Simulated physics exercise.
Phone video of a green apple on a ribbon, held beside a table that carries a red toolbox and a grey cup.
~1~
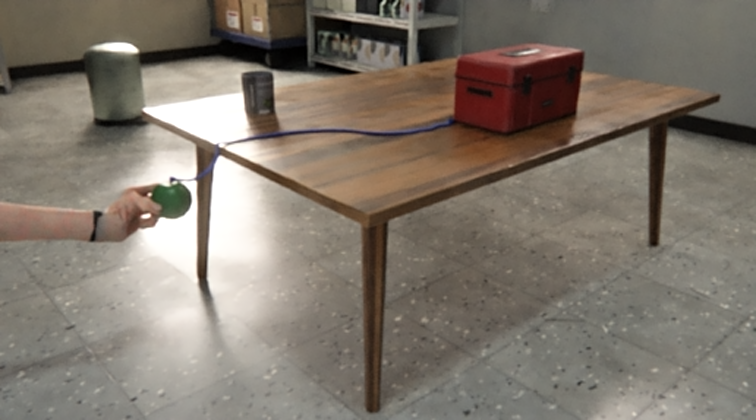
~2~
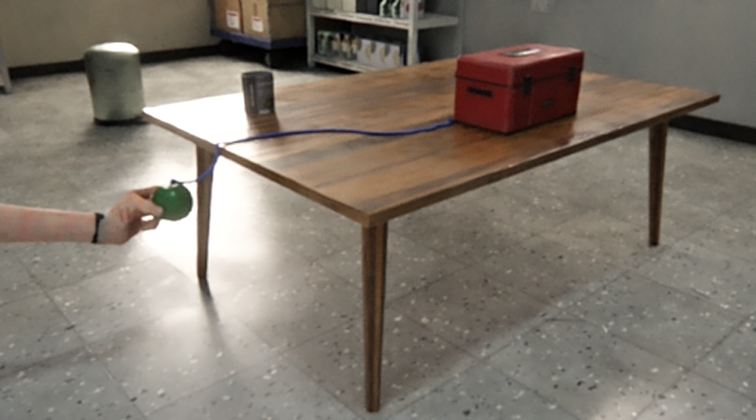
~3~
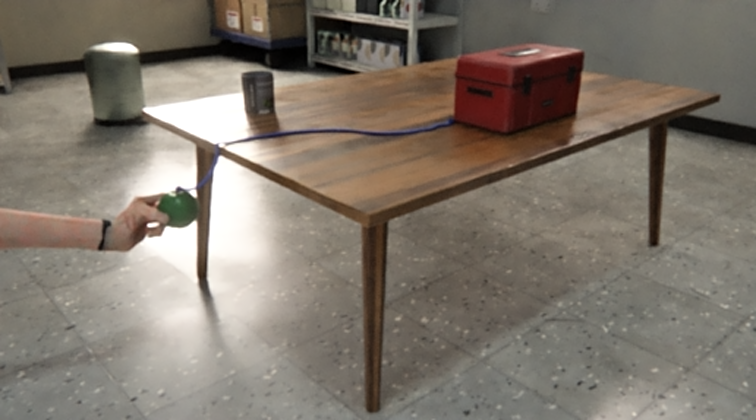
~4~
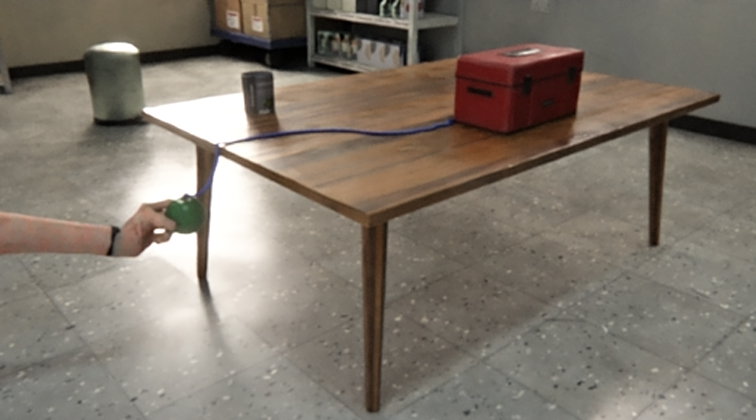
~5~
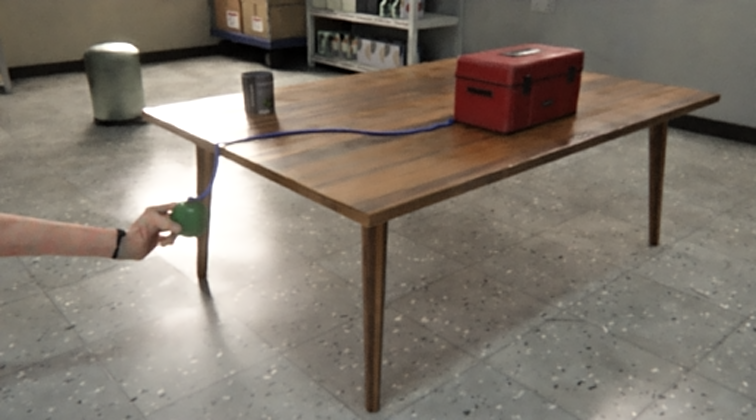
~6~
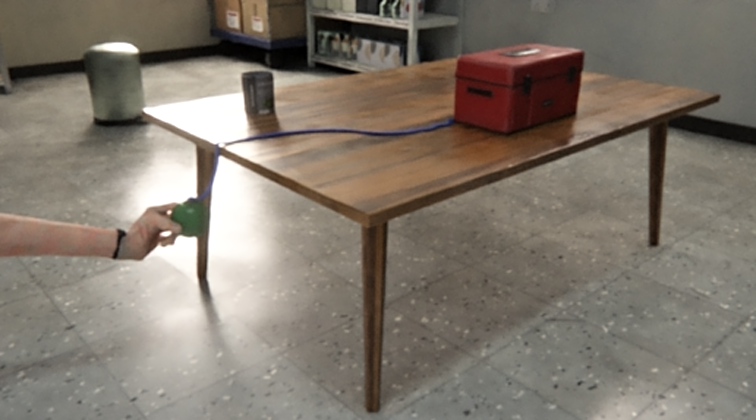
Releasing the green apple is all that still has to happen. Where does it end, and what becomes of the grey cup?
So the green apple is left hanging while the grey cup holds its position.
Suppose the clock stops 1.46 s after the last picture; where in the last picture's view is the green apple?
It is near (281, 248) at that moment.
Then, 0.64 s on from there, apple off the ground near (267, 251); toolbox in place; cup in place.
Then, 1.46 s on from there, apple off the ground near (282, 248); toolbox in place; cup in place.
In the end, apple off the ground near (233, 273); toolbox in place; cup in place. The green apple swings from the edge and the grey cup stays on top.
